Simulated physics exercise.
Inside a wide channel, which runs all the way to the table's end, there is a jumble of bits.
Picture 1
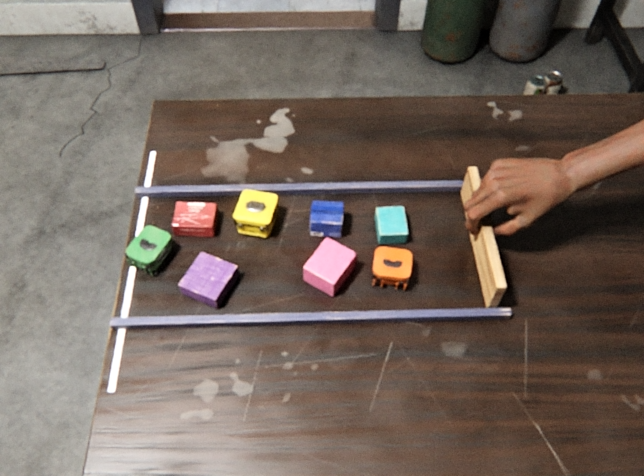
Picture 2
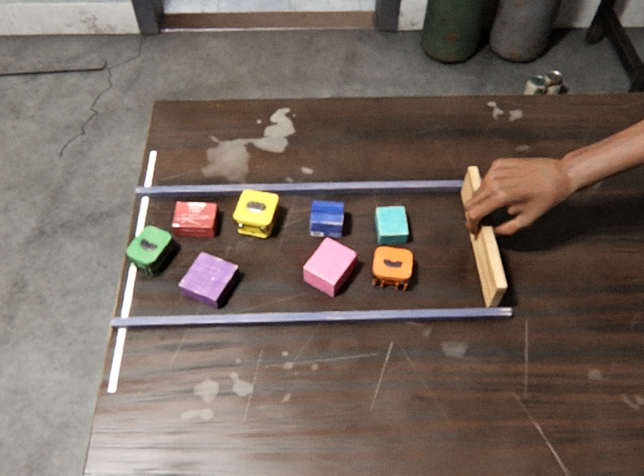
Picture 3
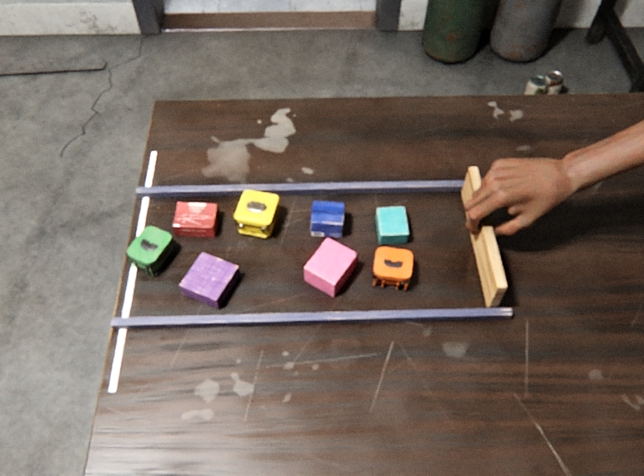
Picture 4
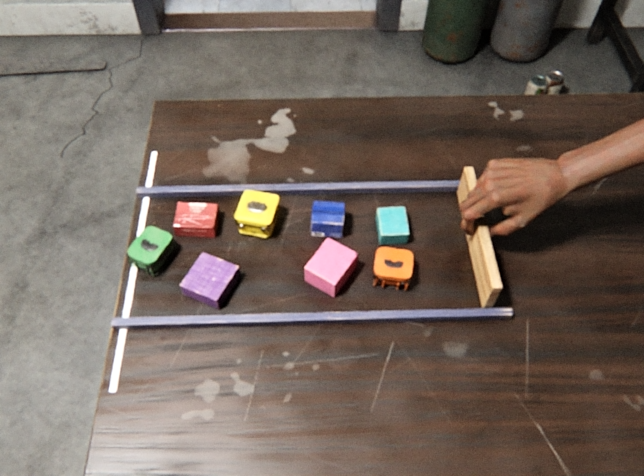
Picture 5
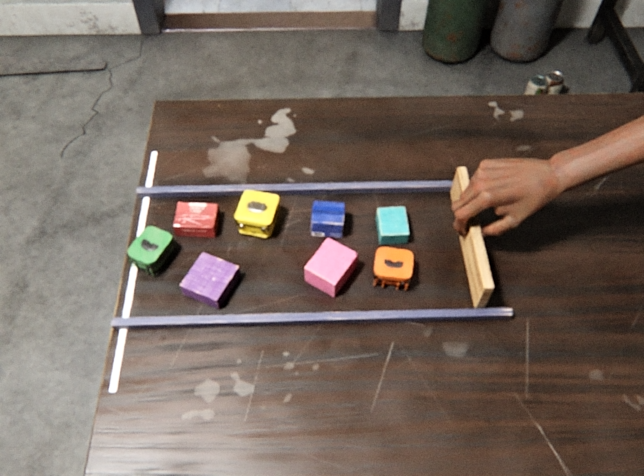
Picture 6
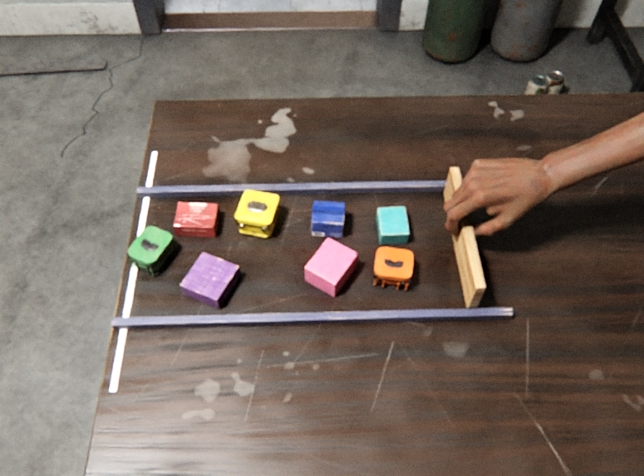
A wooden board, held by a hand at the right, stayed still at first, then slid slightly left between two rails toward eight colorful blocks and cases, which stayed put on the dark table.
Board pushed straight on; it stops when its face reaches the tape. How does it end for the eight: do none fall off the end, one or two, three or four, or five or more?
It ends with five or more off the end.
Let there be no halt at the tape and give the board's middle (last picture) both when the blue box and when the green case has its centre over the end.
The middle is at (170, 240) when it's the blue box, and at (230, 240) when it's the green case.
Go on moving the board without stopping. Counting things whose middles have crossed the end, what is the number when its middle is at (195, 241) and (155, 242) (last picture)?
In that order, 4 and 6.
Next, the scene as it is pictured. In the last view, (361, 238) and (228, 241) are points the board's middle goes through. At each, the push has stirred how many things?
Tally: First 4; then 8.
Soon after, none off yet; green case at rest near (153, 251); red box at rest near (197, 220); purple block at rest near (211, 280).
Then, none off yet; green case at rest near (153, 251); red box moved about its own width near (162, 216); purple block moved about its own width near (181, 284).
Further on, two off so far; green case falling near (117, 299); red box falling near (141, 344); purple block tipped well over near (97, 303).
At rest, the number that fall off is five or more; fallen, turquoise block, orange case, pink block, blue box, yellow case, purple block, red box and green case.
